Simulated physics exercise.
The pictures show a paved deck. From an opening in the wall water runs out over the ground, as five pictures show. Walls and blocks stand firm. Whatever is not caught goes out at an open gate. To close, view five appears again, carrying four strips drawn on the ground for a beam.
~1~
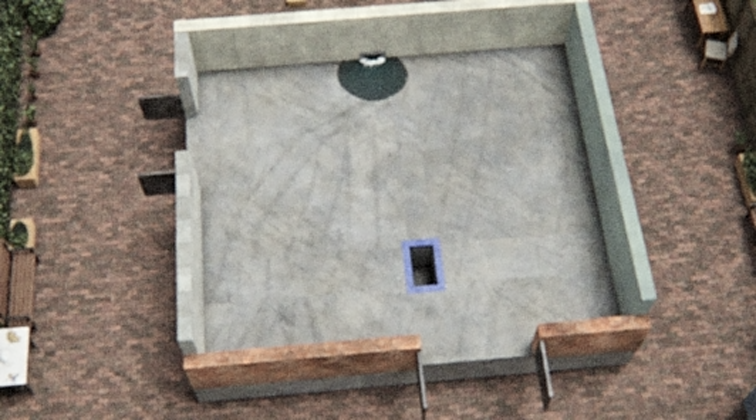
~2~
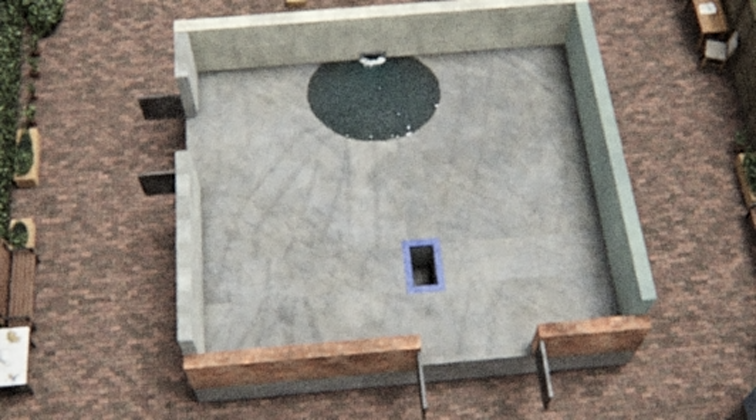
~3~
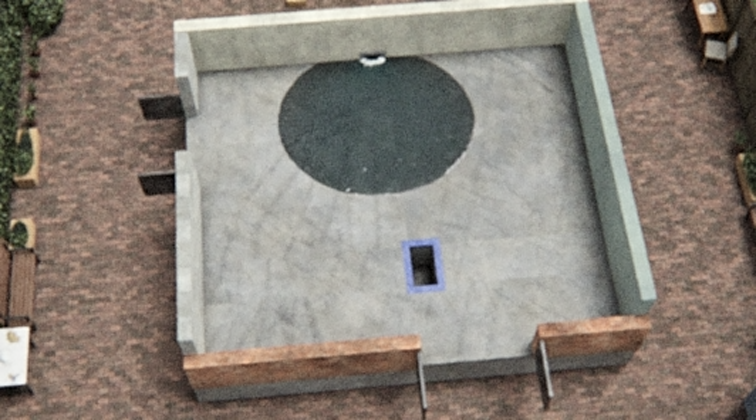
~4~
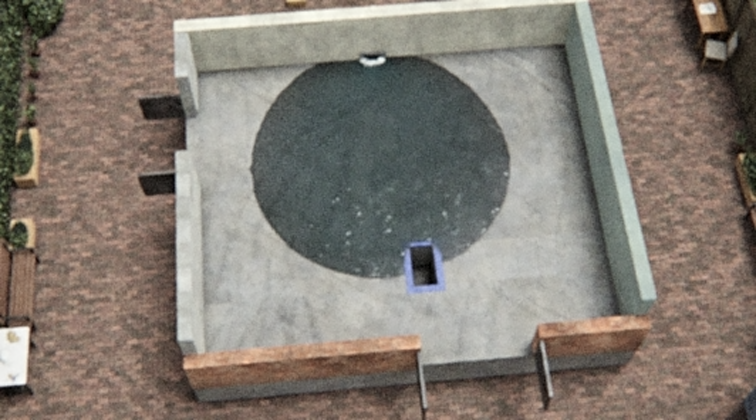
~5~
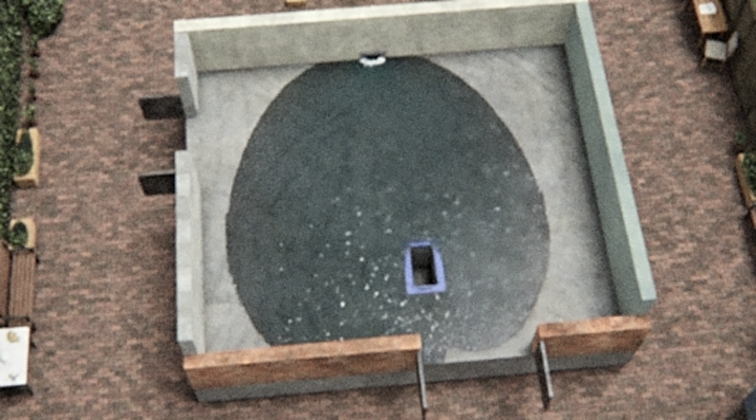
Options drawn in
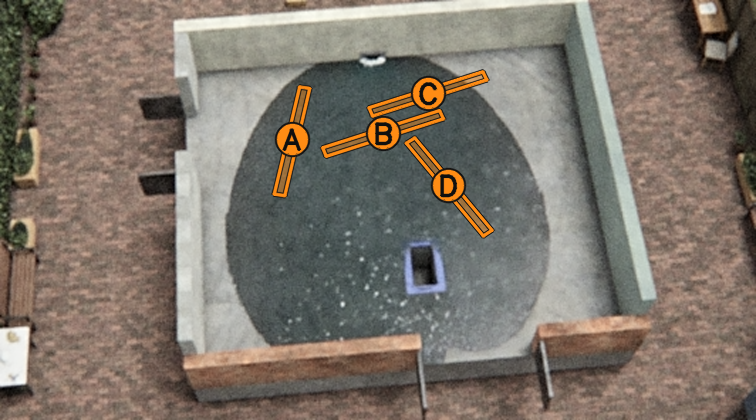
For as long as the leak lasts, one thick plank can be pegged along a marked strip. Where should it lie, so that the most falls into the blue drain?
A works best here.
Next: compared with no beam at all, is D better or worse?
Worse.
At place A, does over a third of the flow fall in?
No.
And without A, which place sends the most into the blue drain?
Here it is place D.
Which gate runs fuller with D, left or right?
More leaves on the right.
On the marked copy, A from (279, 194) to (304, 87); B from (324, 152) to (441, 114); C from (370, 111) to (484, 75); D from (410, 140) to (487, 233).
Choosing A, about 21 % of the stream runs into the blue drain, about 76 % out by the gates.
Choosing B, about 3 % of the stream runs into the blue drain, about 95 % out by the gates.
Choosing C, about 5 % of the stream runs into the blue drain, about 94 % out by the gates.
Choosing D, about 13 % of the stream runs into the blue drain, about 85 % out by the gates.
